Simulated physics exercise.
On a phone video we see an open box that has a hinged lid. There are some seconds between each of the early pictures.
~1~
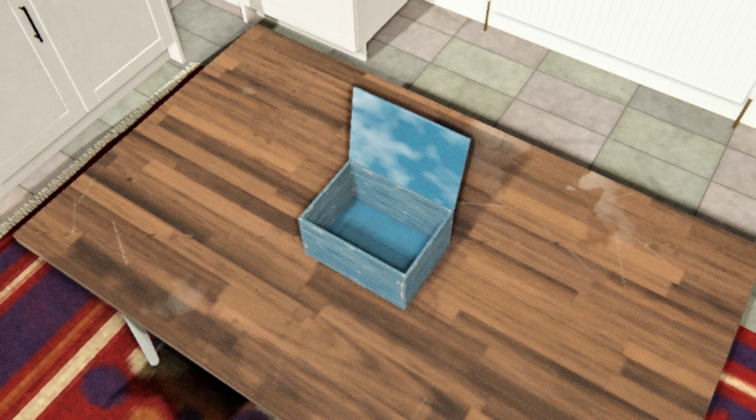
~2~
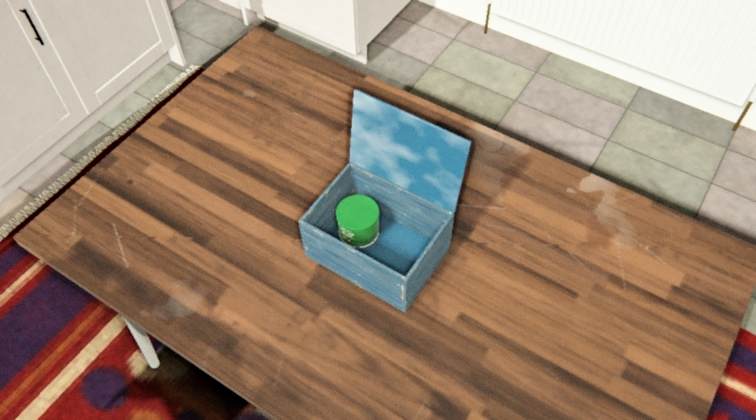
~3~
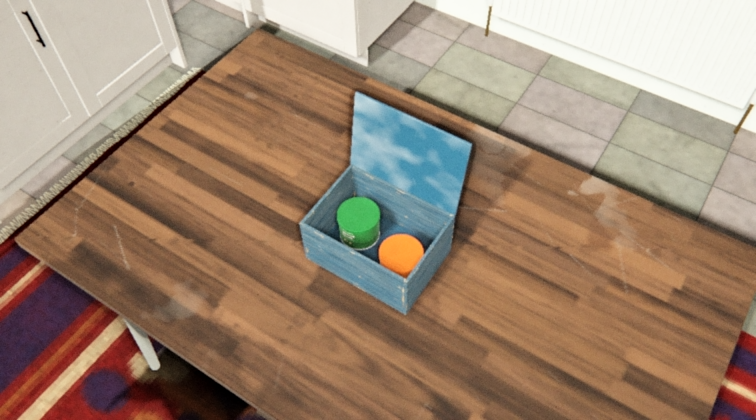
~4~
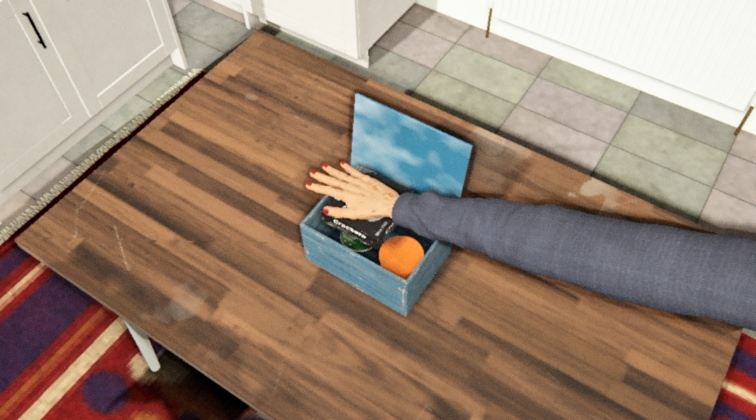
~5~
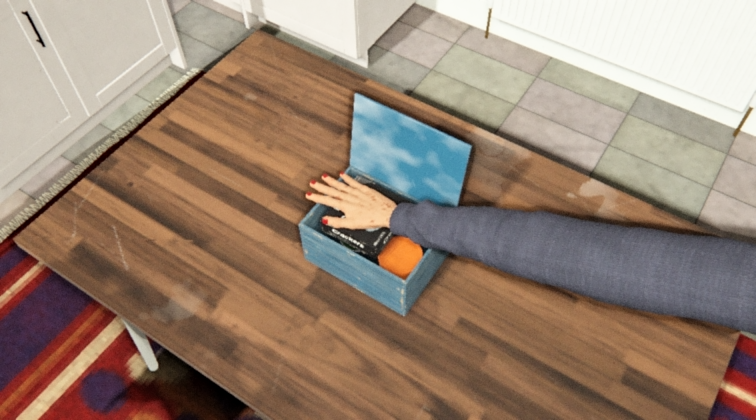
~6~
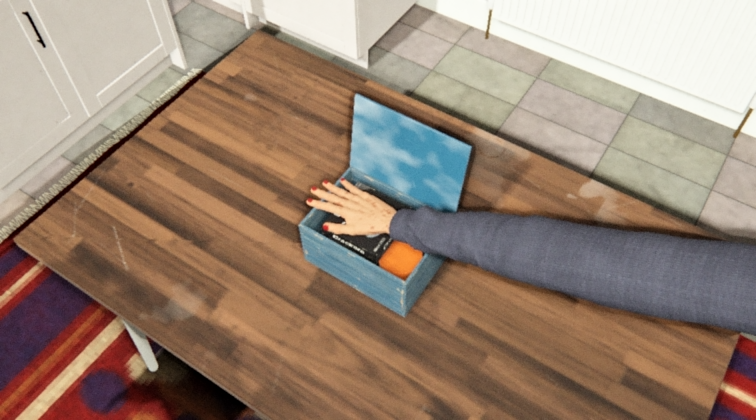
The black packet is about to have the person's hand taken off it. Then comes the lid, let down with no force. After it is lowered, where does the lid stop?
Lid unobstructed.
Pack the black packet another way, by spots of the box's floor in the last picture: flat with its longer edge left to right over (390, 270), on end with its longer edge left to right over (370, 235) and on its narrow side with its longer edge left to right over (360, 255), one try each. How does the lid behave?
Trial 1: Lid fully lowered. Trial 2: Lid propped open. Trial 3: Lid propped open.
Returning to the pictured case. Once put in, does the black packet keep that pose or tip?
At the finish the black packet holds its orientation.
Then, 1.20 s after the last picture, lid starting down.
Then, 1.80 s after the last picture, lid 44° above the rim.
Then, 2.20 s after the last picture, lid 10° above the rim.
At rest, lid shut; all 3 in place. Seen from the same camera at the end, black packet near (366, 224).
